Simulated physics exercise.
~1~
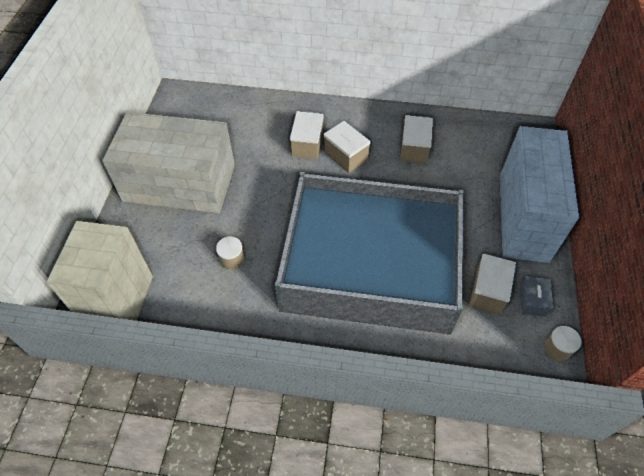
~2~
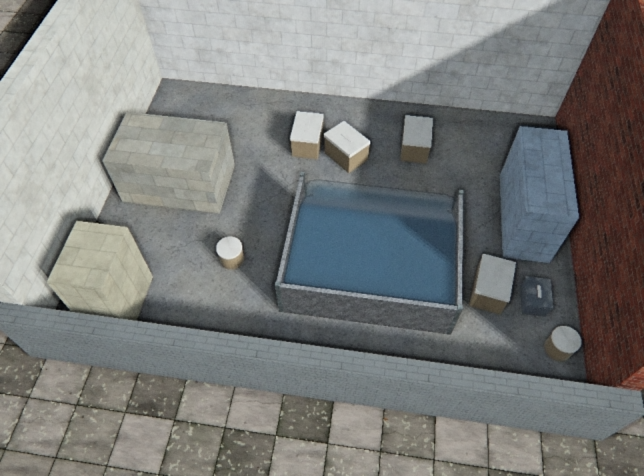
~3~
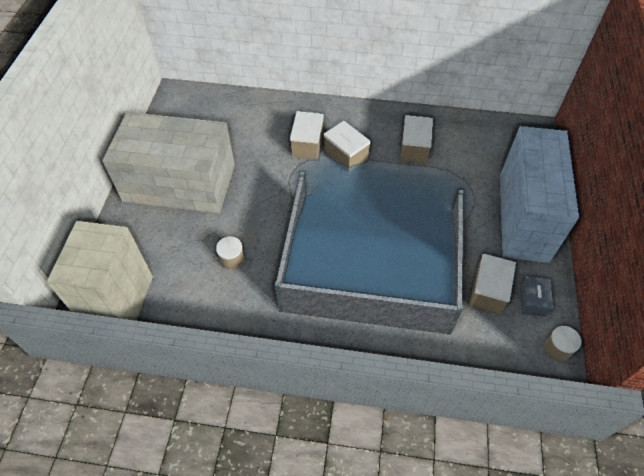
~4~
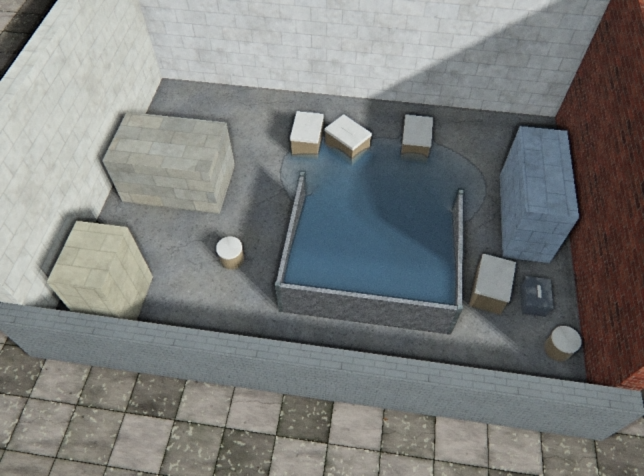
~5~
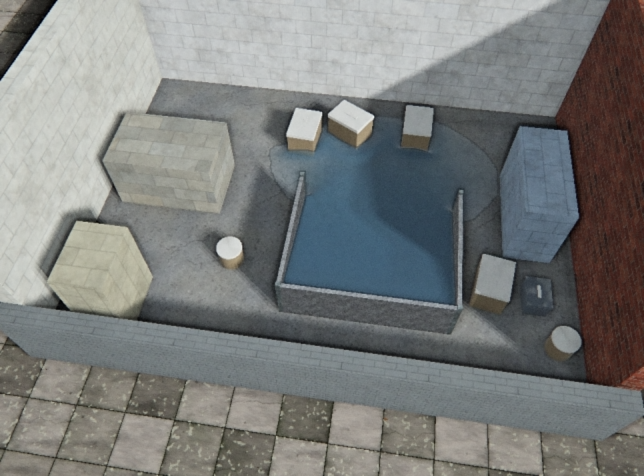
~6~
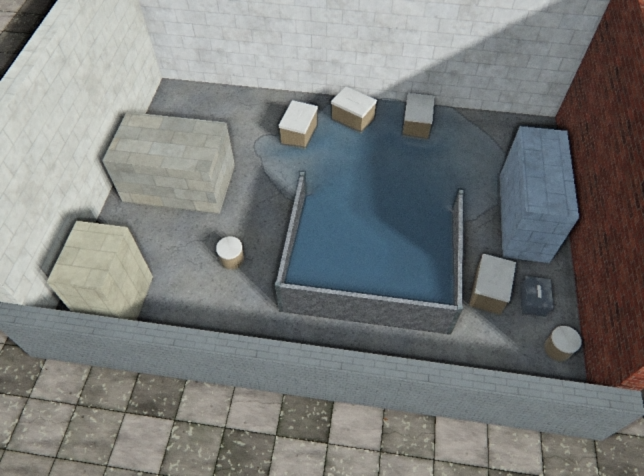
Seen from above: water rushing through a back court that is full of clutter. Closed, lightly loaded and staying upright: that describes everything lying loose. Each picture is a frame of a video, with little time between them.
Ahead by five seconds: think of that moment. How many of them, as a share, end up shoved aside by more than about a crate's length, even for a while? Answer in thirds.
One to two thirds.
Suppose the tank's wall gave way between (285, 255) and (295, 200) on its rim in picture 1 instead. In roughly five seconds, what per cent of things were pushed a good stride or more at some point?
Roughly 10 percent.
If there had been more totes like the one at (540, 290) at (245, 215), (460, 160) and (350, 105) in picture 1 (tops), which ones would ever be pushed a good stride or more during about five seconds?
The answers, in order, are remains nearby, displaced a stride and displaced a stride.
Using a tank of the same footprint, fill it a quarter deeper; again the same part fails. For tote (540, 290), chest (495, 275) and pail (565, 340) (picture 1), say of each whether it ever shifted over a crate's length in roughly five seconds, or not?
Answers, in the order asked: Stayed within the threshold, stayed within the threshold, went past the threshold.
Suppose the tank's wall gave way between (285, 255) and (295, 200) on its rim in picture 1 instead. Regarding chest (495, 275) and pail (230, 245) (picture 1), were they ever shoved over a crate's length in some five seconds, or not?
Travelled less, then travelled at least that.
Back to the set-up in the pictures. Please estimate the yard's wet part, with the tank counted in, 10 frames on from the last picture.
My guess is around 50 per cent.
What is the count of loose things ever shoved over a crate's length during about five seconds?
4 of them.
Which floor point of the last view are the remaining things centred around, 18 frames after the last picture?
The average lands at about (368, 219).
A moment on, 3 of 7 are well off their spots; 2 afloat.
Next, 3 of 7 are well off their spots; 2 afloat.
Later, 3 of 7 are well off their spots; 3 afloat.
In the end, 4 of 7 are well off their spots, and 4 have been at some point; 3 afloat.
